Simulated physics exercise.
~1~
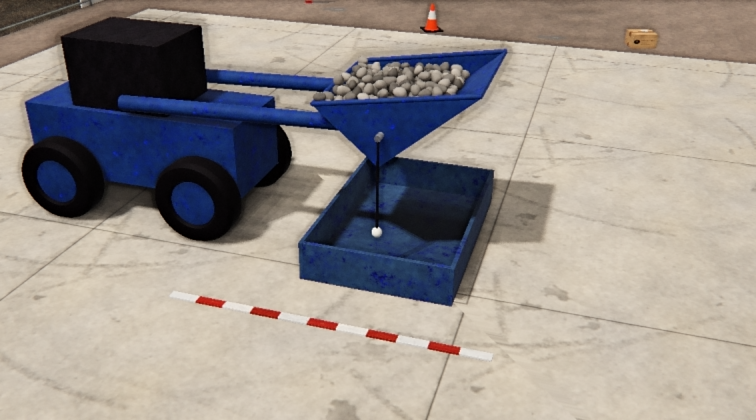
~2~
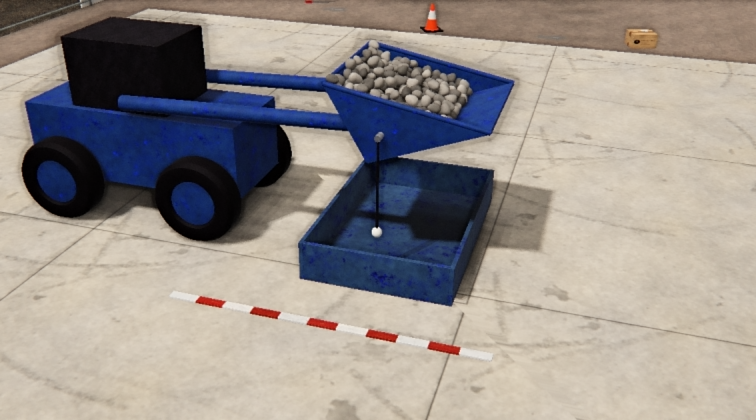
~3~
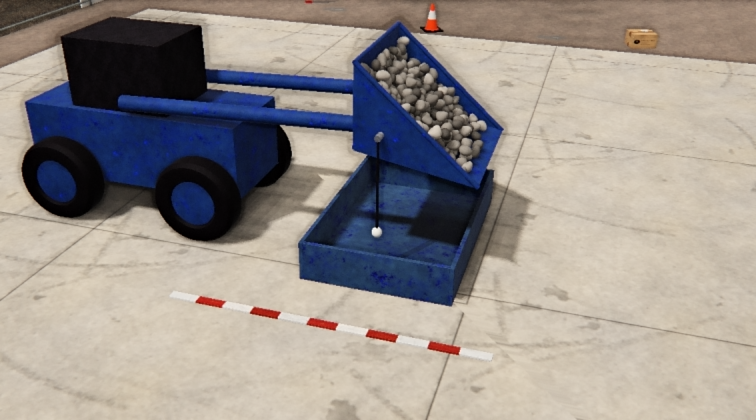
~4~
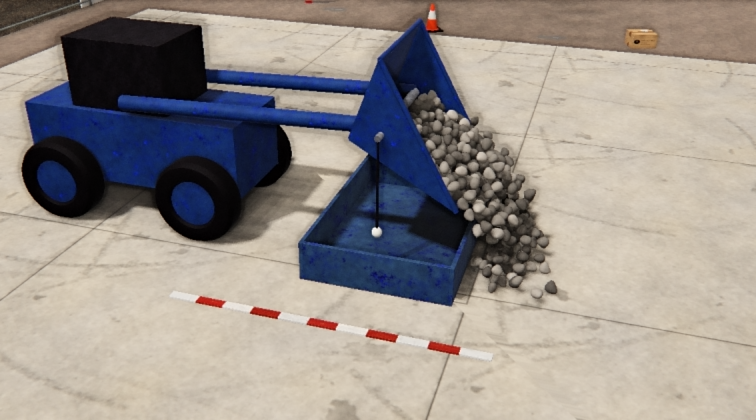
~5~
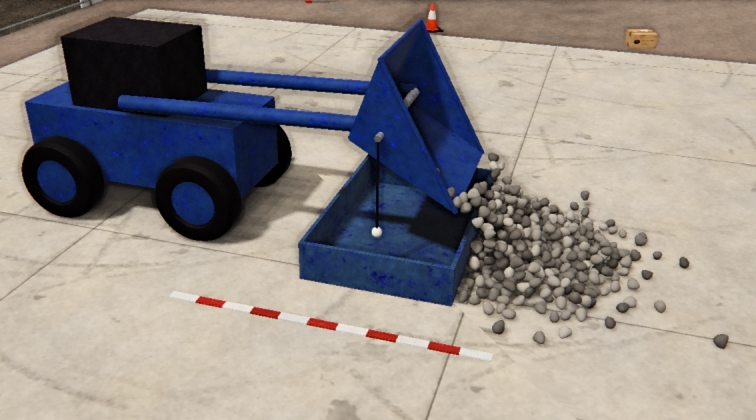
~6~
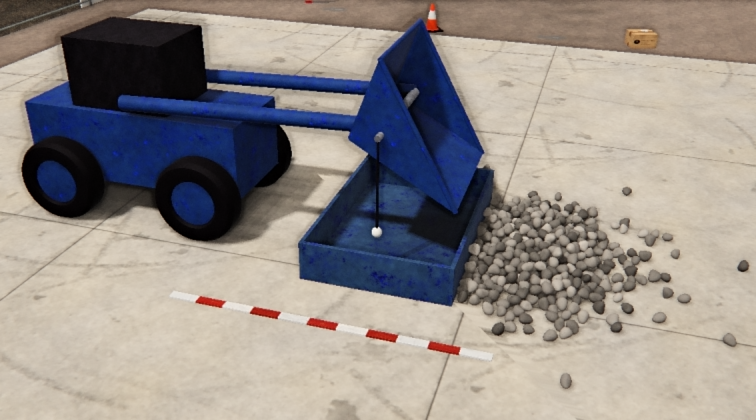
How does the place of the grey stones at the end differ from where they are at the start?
At the start the stones are heaped in the raised bucket above the bin. At the end they lie lower and farther right, spread over the concrete beside the bin.
